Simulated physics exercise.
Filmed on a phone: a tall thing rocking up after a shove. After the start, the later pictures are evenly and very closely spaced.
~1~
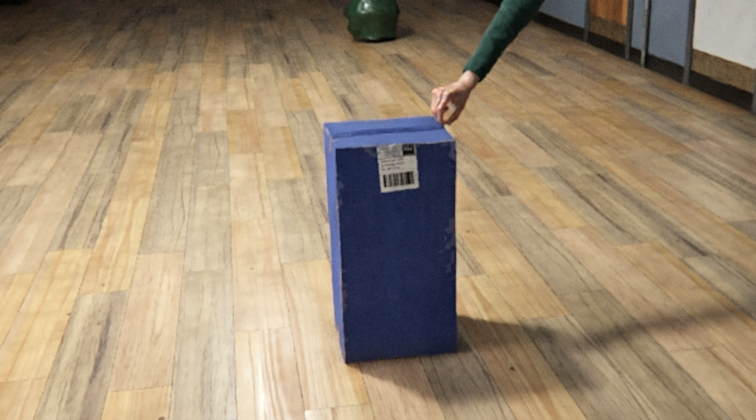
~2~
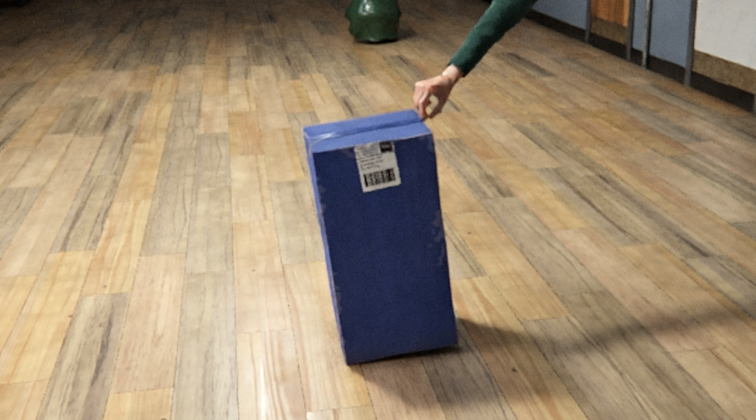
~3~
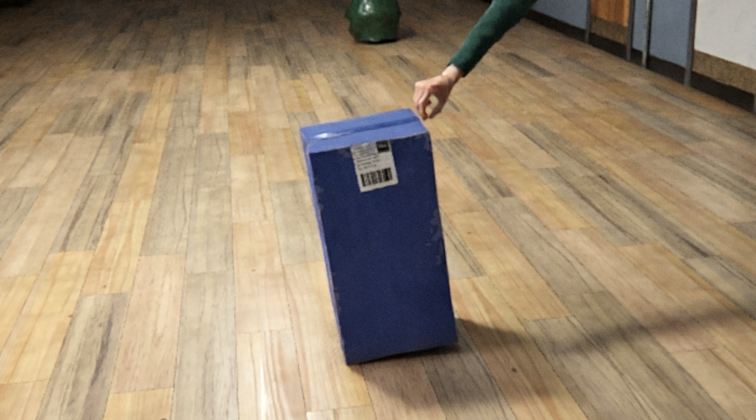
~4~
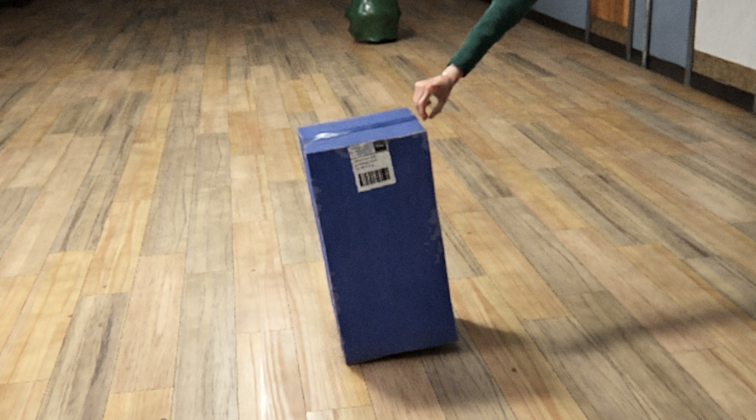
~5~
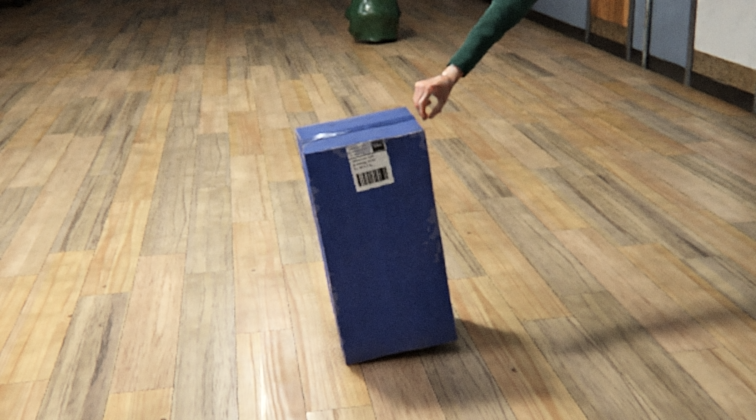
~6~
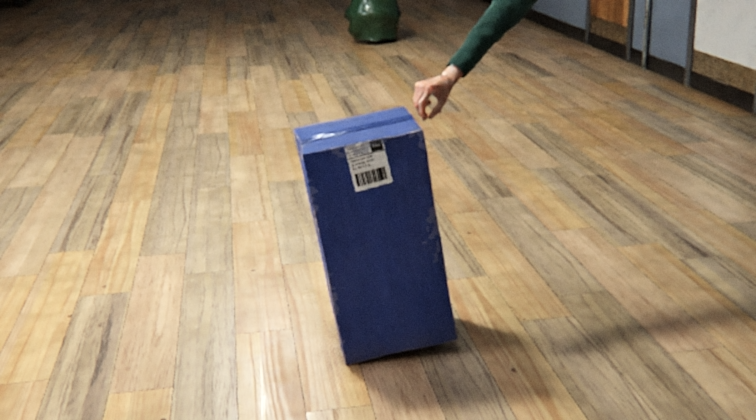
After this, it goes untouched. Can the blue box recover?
My guess is it will hold its balance after that.
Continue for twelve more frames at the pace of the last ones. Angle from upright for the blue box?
Estimated tilt from vertical: Near 0°.
Then, 0.20 s past the last view, blue box 2° off upright near (387, 237).
Then, 0.42 s past the last view, blue box upright near (395, 237).
Finally, the blue box returns to its base, near (392, 239).
